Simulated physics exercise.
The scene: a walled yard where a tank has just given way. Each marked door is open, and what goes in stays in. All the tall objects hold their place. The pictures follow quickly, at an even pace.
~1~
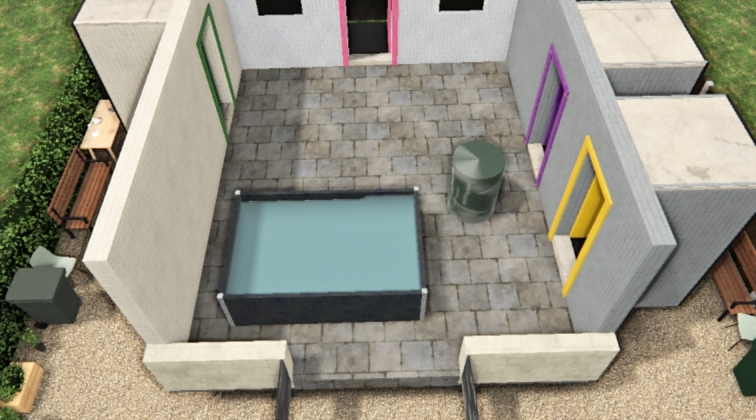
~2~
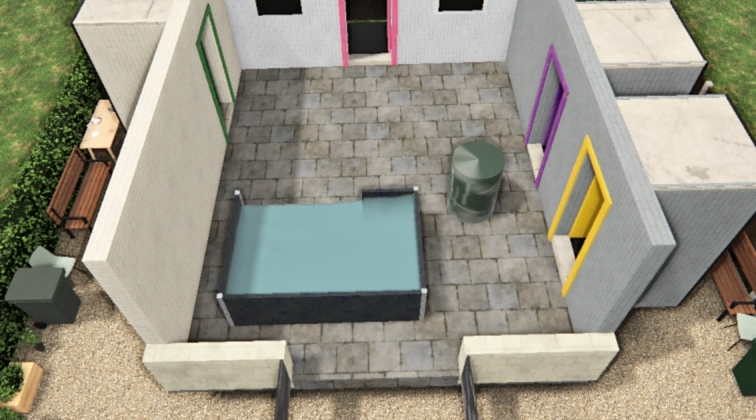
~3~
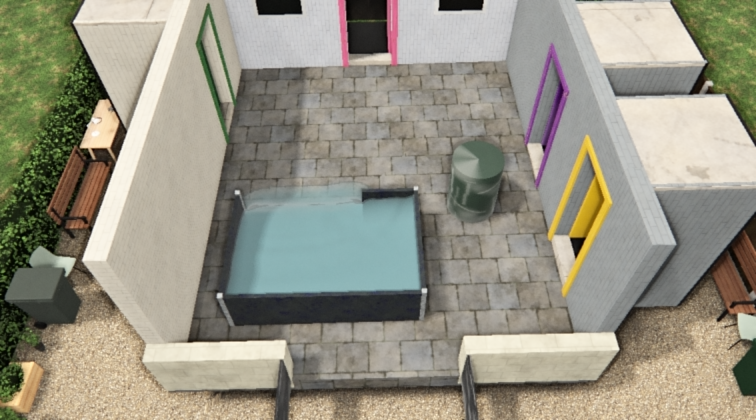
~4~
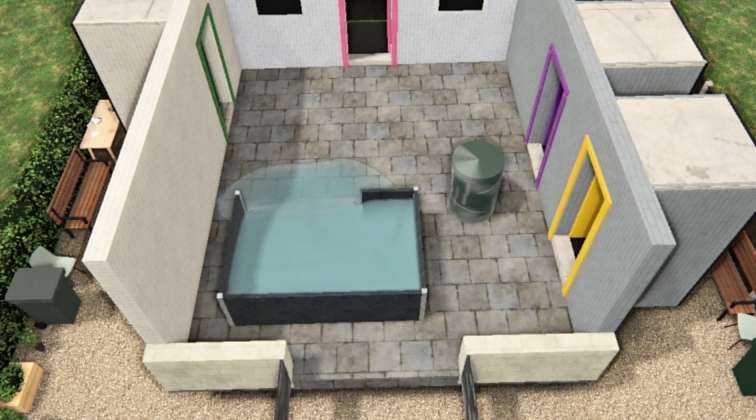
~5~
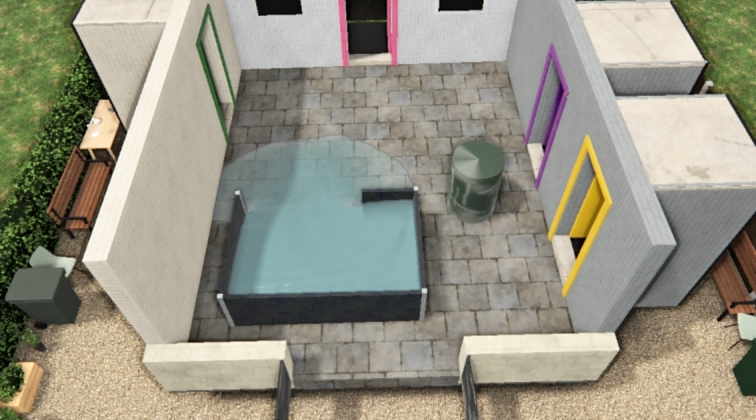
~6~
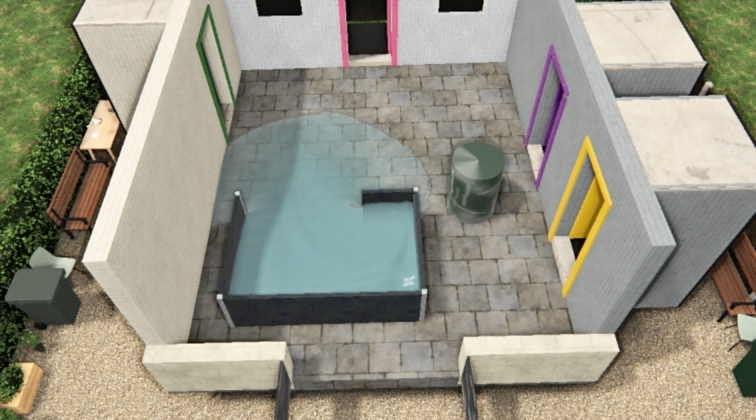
Walled yard with coloured doorways, water pouring through a gap in a tank's far side and spreading across the grey paving.
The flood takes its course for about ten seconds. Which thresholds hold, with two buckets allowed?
One by one: The yellow door admits no more than that; the green door lets in a lot; the pink door lets in a lot; the purple door lets in a lot.
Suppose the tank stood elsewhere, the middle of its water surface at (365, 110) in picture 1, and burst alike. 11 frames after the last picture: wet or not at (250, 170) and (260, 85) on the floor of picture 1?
As listed: Covered, awash.
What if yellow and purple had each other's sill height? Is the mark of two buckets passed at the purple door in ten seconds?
One by one: The purple door is under.
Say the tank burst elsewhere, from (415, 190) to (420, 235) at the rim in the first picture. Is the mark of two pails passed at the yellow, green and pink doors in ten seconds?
One by one: Yellow goes over, green holds, pink takes less.
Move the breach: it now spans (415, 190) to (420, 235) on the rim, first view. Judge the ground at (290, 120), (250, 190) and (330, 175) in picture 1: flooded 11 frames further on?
In that order: No water, dry, dry.
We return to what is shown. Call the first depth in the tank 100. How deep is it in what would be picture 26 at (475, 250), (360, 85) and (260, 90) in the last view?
Roughly 0, 30 and 40 per cent, in turn.
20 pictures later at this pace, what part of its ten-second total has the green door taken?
Roughly 35 per cent.
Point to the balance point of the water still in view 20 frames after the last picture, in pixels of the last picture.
At about (326, 148).
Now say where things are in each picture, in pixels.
In the first frame, still water in the tank at (325, 243).
In the second frame, water pours out on the tank's far side and has run to a hidden place.
In the third frame, the front is at a hidden place, out from the gap on the tank's far side.
In the fourth frame, the front is at (387, 184), out from the gap on the tank's far side.
In the fifth frame, water pours out on the tank's far side and has run to (347, 139).
In the sixth frame, the front is at (338, 116), out from the gap on the tank's far side.
A moment on, water covers 45 % of the floor; the yellow door not reached, the green door wet at the sill, nothing in, the pink door wet at the sill, nothing in, the purple door not reached.
Next, water covers 50 % of the floor; the yellow door not reached, the green door under two buckets in, the pink door over two buckets in, the purple door not reached.
Then, water covers 55 % of the floor; the yellow door not reached, the green door over two buckets in, the pink door far over two buckets in, the purple door not reached.
Later, water covers 85 % of the floor; the yellow door wet at the sill, nothing in, the green door far over two buckets in, the pink door far over two buckets in, the purple door under two buckets in.
In the end, water covers 100 % of the floor; the yellow door wet at the sill, nothing in, the green door far over two buckets in, the pink door far over two buckets in, the purple door over two buckets in.
